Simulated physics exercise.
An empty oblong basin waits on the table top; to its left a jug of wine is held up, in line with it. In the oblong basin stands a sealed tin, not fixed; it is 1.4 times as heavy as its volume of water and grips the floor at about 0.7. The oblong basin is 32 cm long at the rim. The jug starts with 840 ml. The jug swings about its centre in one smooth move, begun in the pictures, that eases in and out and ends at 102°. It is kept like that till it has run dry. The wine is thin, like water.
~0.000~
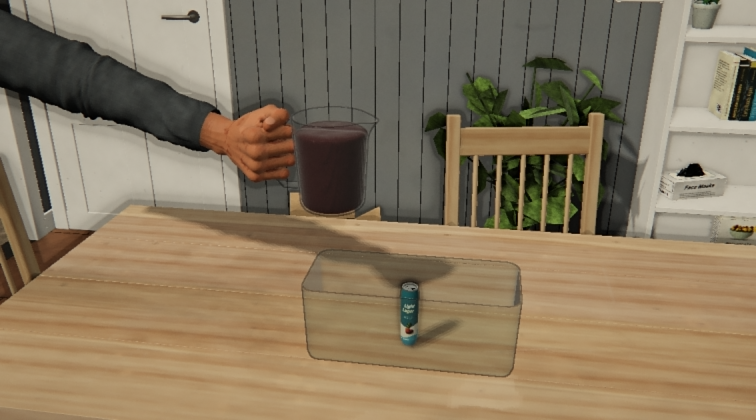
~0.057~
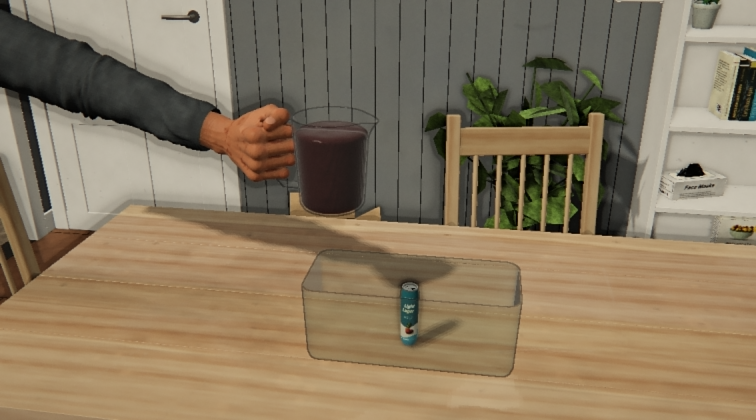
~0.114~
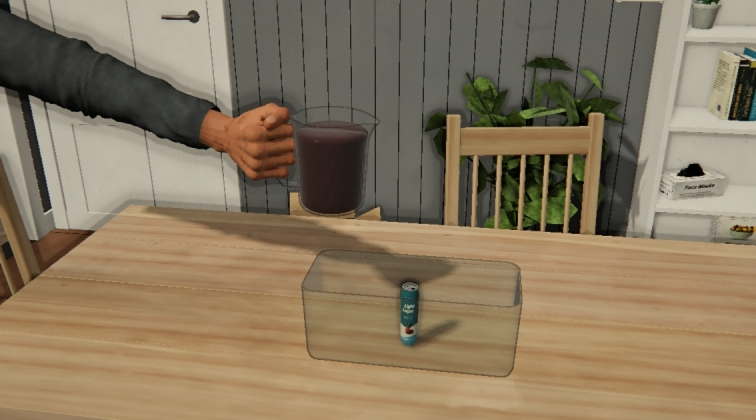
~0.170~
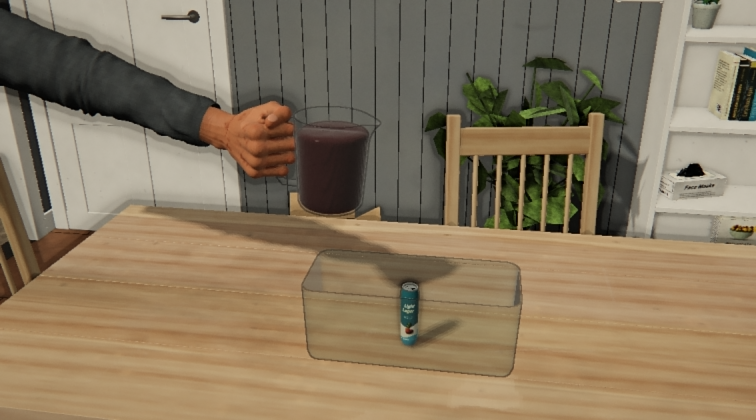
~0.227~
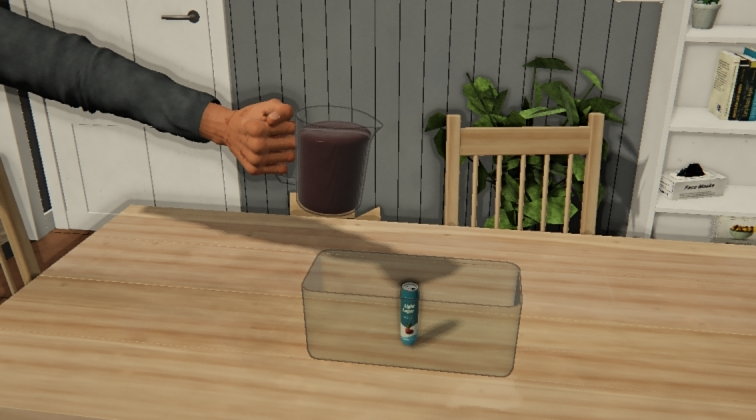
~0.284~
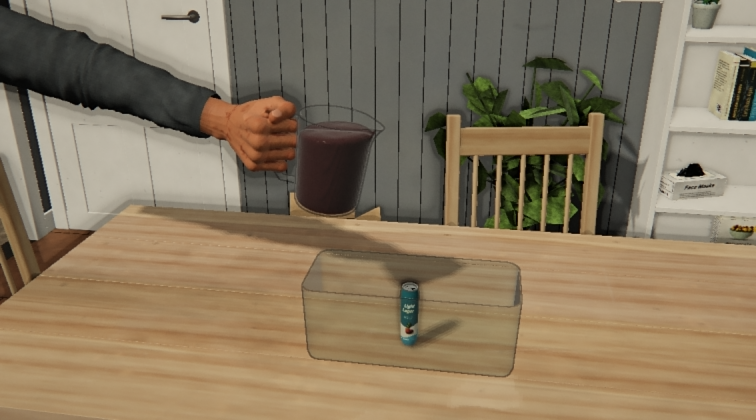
In the video, a hand at the left holds a jug of dark wine above a wooden table, behind a clear oblong basin with a small teal tin inside, and slowly tilts the jug slightly to the right.
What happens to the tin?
It keeps standing.
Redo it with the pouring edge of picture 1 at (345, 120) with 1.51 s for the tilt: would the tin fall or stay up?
Then it goes over.
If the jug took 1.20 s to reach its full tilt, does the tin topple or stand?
Then it remains upright.
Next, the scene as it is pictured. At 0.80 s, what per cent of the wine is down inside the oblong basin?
About 2 per cent.
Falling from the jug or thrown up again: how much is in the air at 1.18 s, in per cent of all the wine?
About 22 per cent.
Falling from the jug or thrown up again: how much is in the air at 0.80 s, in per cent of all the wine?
Some 12 per cent.
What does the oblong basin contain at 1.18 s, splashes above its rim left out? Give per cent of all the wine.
About 40 per cent.
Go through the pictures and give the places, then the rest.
Tilt 0°; pouring edge (379, 120); surface from (297, 128) to (368, 131); the oblong basin's rim runs from (311, 269) to (520, 285); the tin's top is at (410, 289), in the first picture.
Tilt 0°; pouring edge (379, 120); surface from (298, 128) to (368, 131), in the second picture.
Tilt 1°; pouring edge (380, 121); surface from (298, 128) to (369, 132), in the third picture.
Tilt 3°; pouring edge (381, 123); surface from (299, 128) to (370, 132), in the fourth picture.
Tilt 6°; pouring edge (383, 125); surface from (300, 127) to (372, 132), in the fifth picture.
Tilt 9°; pouring edge (385, 128); surface from (301, 129) to (375, 132), in the sixth picture.
Then, 0.80 s in, the tilt is 56° and 86 per cent is still to pour; the tin stands where it began.
Then, 1.18 s in, the tilt is 91° and 38 per cent is still to pour; the tin stands where it began.
Then, 1.58 s in, the tilt is 102° and 4 per cent is still to pour; the tin stands where it began.
Then, 2.01 s in, the tilt is 102° and 0 per cent is still to pour; the tin stands where it began.
Finally, the tin stands where it began.
